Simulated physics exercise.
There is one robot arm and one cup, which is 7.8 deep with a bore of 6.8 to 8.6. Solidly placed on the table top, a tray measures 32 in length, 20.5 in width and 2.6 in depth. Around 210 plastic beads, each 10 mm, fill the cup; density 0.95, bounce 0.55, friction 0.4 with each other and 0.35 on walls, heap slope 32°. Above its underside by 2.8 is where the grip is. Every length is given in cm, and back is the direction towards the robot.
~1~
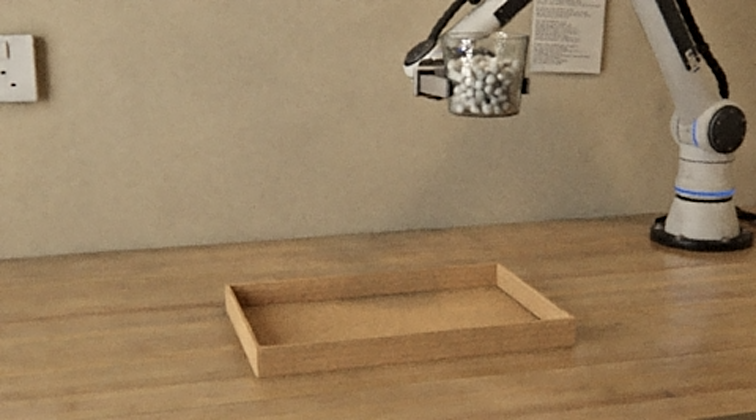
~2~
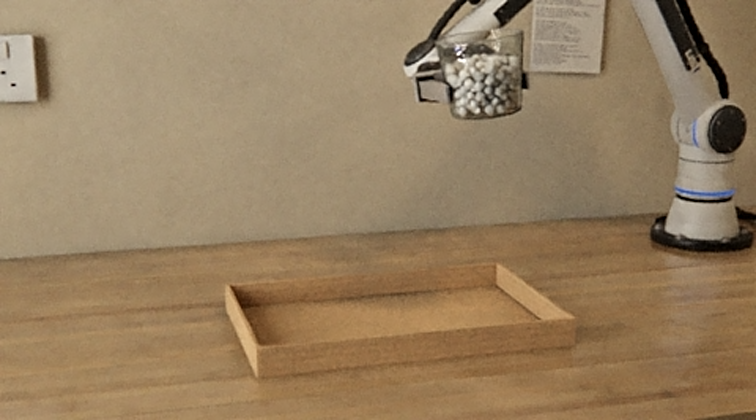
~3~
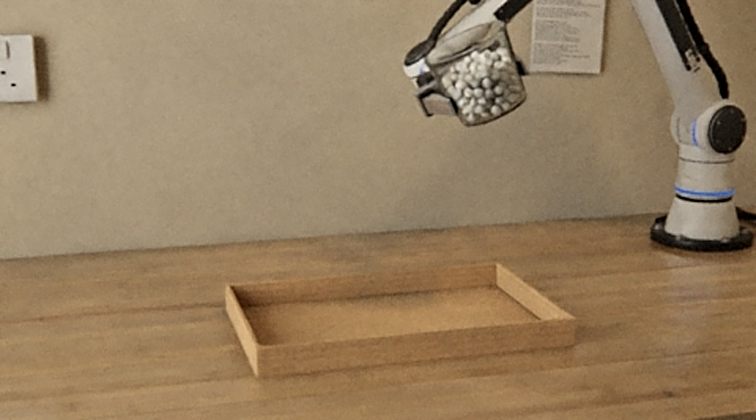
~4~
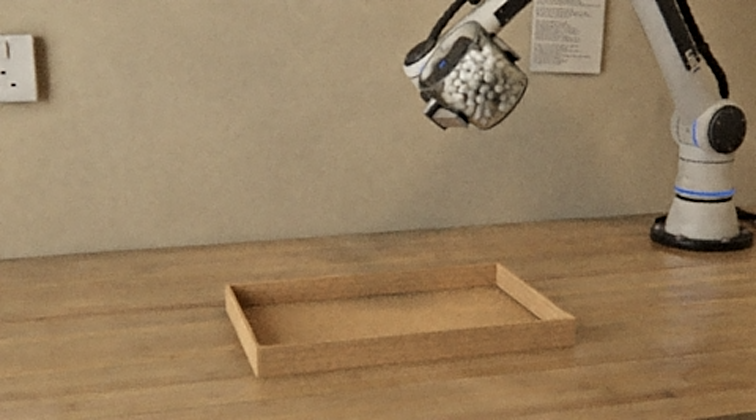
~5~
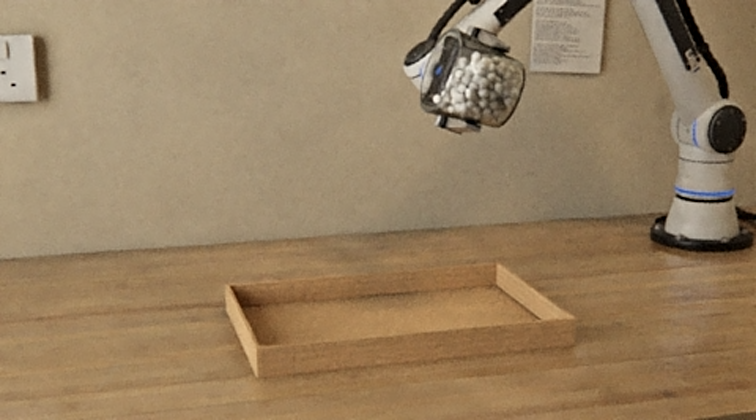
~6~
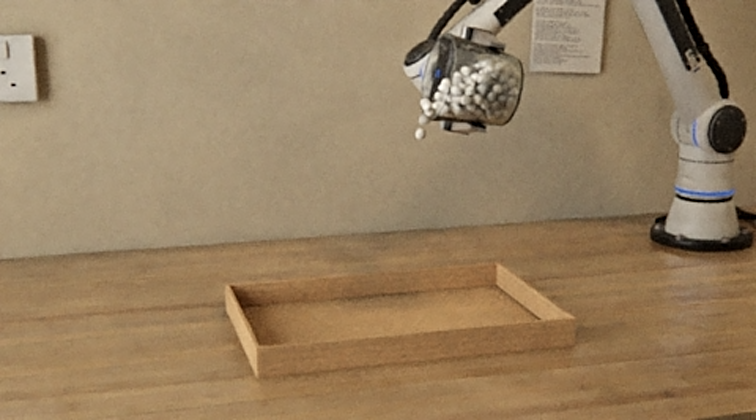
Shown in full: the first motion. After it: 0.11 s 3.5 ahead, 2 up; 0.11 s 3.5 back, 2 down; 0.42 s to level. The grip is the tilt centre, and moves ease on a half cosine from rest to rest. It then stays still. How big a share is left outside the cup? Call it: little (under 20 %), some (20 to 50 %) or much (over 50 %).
Much - over 50 %.
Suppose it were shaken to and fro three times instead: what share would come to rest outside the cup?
Roughly 95 in a hundred.
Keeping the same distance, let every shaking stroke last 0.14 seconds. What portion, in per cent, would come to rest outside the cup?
Estimate: Close to 50 percent.
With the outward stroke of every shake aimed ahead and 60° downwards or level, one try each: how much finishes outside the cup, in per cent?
First try about 15 %, second try about 60 %.
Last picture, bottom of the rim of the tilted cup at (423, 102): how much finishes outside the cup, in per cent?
I'd put it at roughly 50 %.
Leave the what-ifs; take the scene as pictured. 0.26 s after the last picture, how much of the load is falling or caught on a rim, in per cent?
Roughly 71 percent.
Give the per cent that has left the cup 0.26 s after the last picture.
Roughly 70 per cent by then.
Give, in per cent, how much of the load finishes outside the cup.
Estimate: Near 80 %.
Then, 0.26 s on, tilted 76° forward, highest piece 25 above the table; 59 in the cup, 2 in the tray, 149 in flight or on a rim.
Then, 0.51 s on, tilted 16° forward, highest piece 28 above the table; 149 in the tray, 45 in the cup, 6 on the table or floor, 10 in flight or on a rim.
Then, 0.84 s on, level, highest piece 27 above the table; 153 in the tray, 45 in the cup, 12 on the table or floor.
Then, 1.89 s on, level, highest piece 27 above the table; 153 in the tray, 45 in the cup, 12 on the table or floor.
In the end, 153 in the tray, 45 in the cup, 12 on the table or floor. That is 79 % outside the cup.
